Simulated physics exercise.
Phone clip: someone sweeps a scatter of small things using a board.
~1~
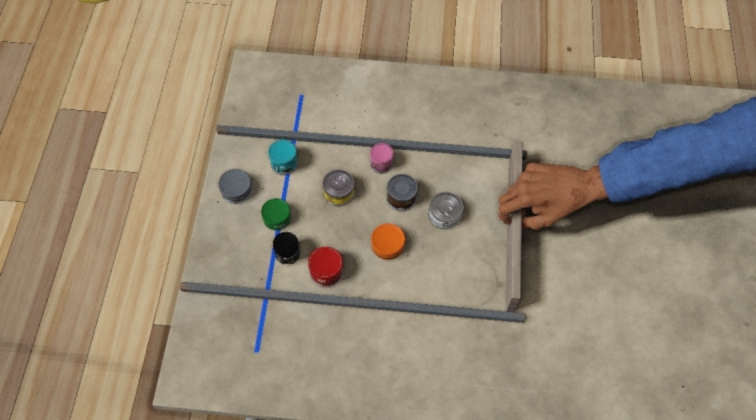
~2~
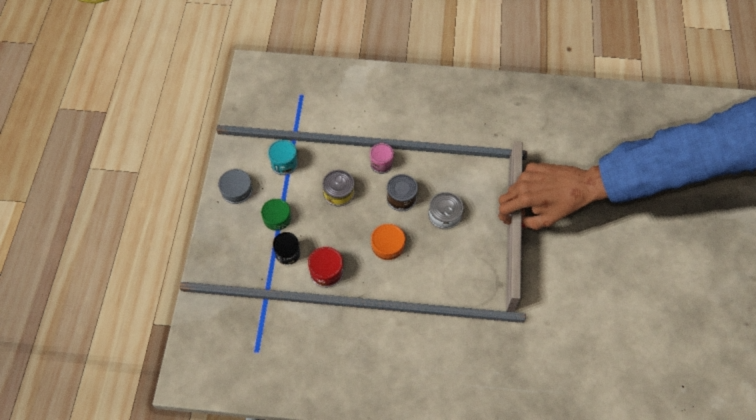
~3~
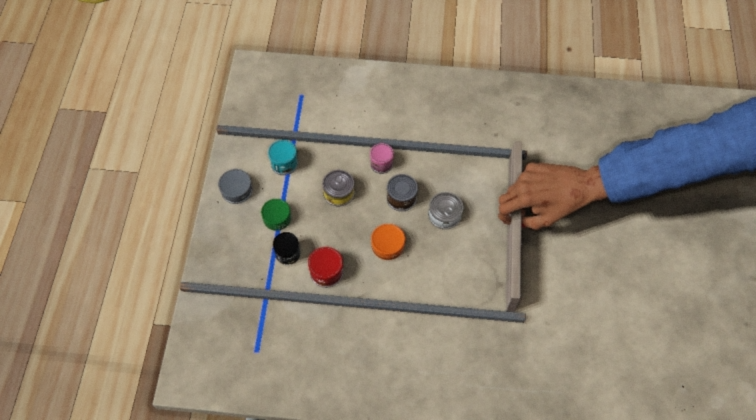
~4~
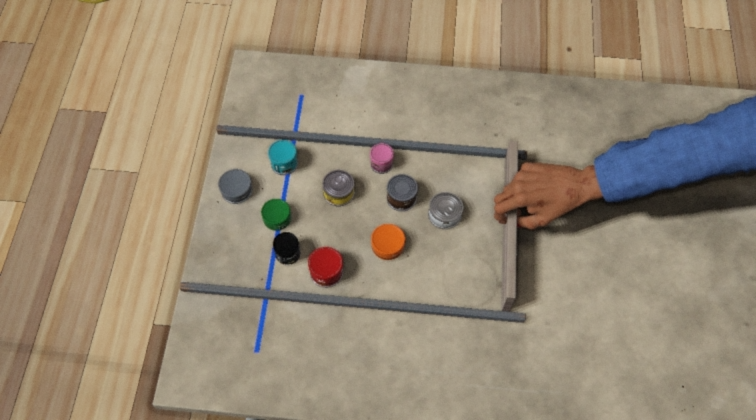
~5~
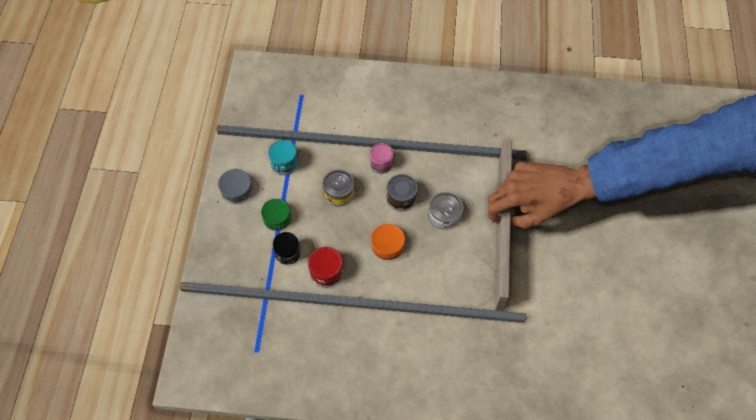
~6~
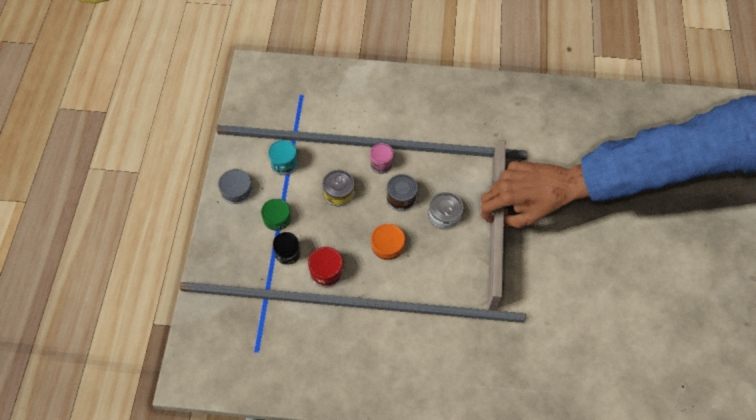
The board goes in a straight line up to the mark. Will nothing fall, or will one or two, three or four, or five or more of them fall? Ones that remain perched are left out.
Nothing falls.
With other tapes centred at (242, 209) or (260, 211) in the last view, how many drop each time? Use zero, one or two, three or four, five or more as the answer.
1 or 2, then one to two.
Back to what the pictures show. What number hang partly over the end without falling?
I get 1.
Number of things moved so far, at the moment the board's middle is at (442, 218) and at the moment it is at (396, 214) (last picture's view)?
Up to then 2, and up to the other point 3.
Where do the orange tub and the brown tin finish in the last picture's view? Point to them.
The orange tub settles near (261, 230); as for the brown tin, near (272, 170).
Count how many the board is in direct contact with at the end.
5 touch it.
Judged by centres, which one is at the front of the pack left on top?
Answer: The grey tin.
Soon after, none off yet; grey tin at rest near (236, 186); turquoise tin at rest near (283, 158); green tub at rest near (276, 215).
At rest, the number that fall off is zero.
